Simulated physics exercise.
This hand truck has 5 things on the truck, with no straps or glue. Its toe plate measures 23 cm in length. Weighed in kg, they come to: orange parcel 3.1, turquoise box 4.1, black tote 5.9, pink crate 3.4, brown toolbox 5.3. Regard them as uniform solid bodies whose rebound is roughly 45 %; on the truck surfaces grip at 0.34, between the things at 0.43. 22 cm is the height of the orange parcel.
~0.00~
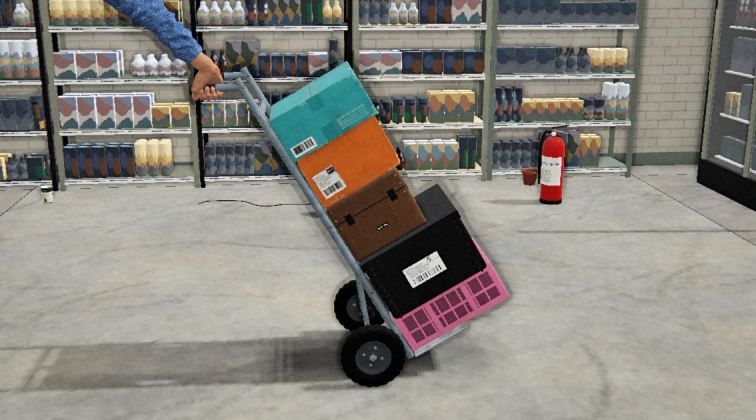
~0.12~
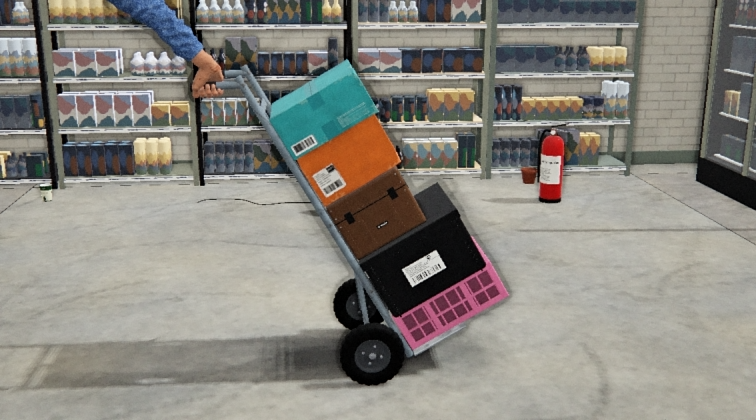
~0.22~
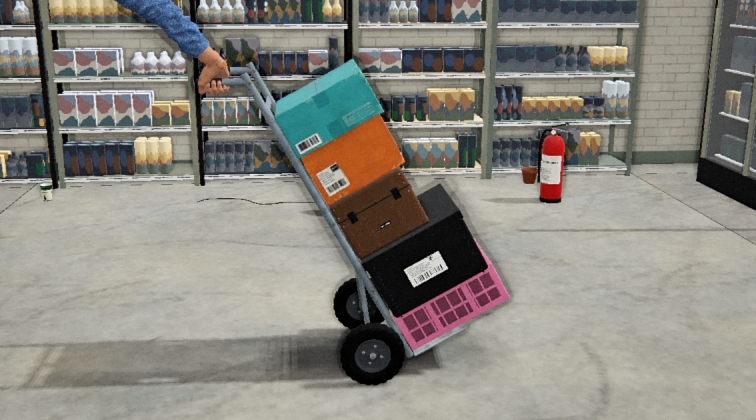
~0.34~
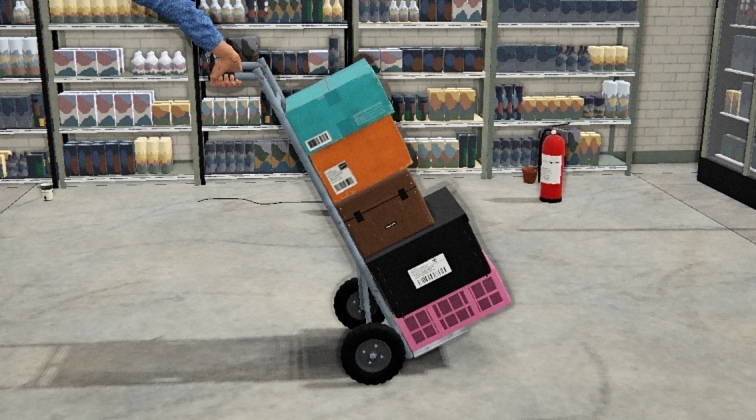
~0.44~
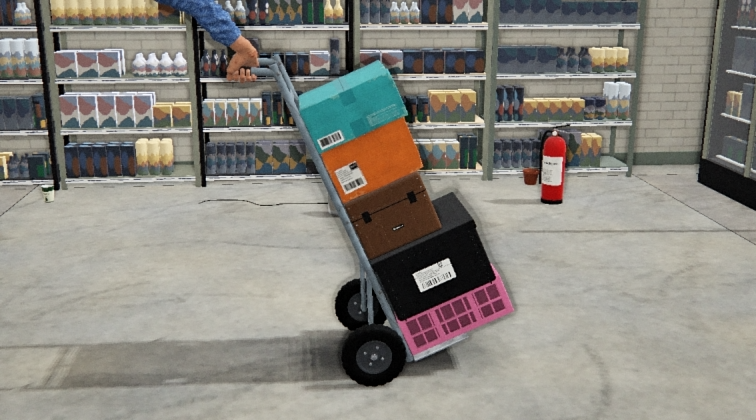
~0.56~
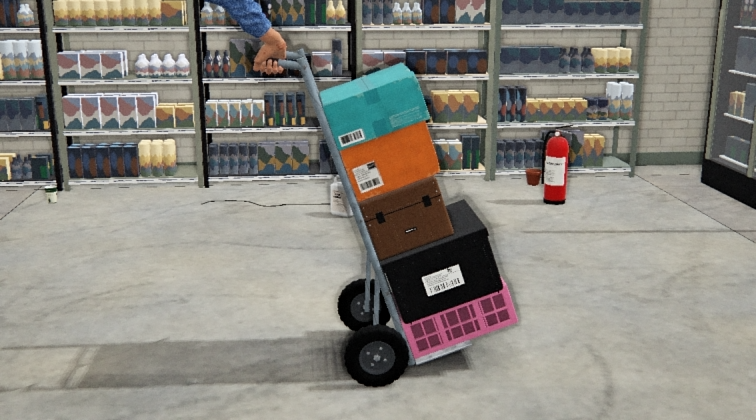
In a store aisle, a hand on the handle gradually raising a tilted hand truck stacked with boxes and crates toward upright.
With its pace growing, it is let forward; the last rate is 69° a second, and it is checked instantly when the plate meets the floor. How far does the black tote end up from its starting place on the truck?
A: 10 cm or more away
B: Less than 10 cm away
B, less than 10 cm away.
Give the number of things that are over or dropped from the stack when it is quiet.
Altogether, 0.
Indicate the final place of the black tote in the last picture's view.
End position: Roughly (463, 283).
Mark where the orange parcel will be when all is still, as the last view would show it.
Roughly pixel (476, 167).
By 0.96 s, truck upright; black tote rocked 3° off its seat near (459, 282); turquoise box rocked 4° off its seat; orange parcel rocked 3° off its seat.
By 1.16 s, truck upright; black tote rocked 3° off its seat near (463, 283); turquoise box rocked 7° off its seat; orange parcel rocked 7° off its seat.
By 1.86 s, truck upright; black tote 2 cm from its spot near (460, 283); turquoise box 13 cm from its spot; orange parcel 8 cm from its spot.
When it is over (3.2 s), not toppled but over 10 cm from the start, orange parcel and turquoise box; the other 3 within 10 cm of the start. End places, in pixels of the last picture, black tote near (463, 283).
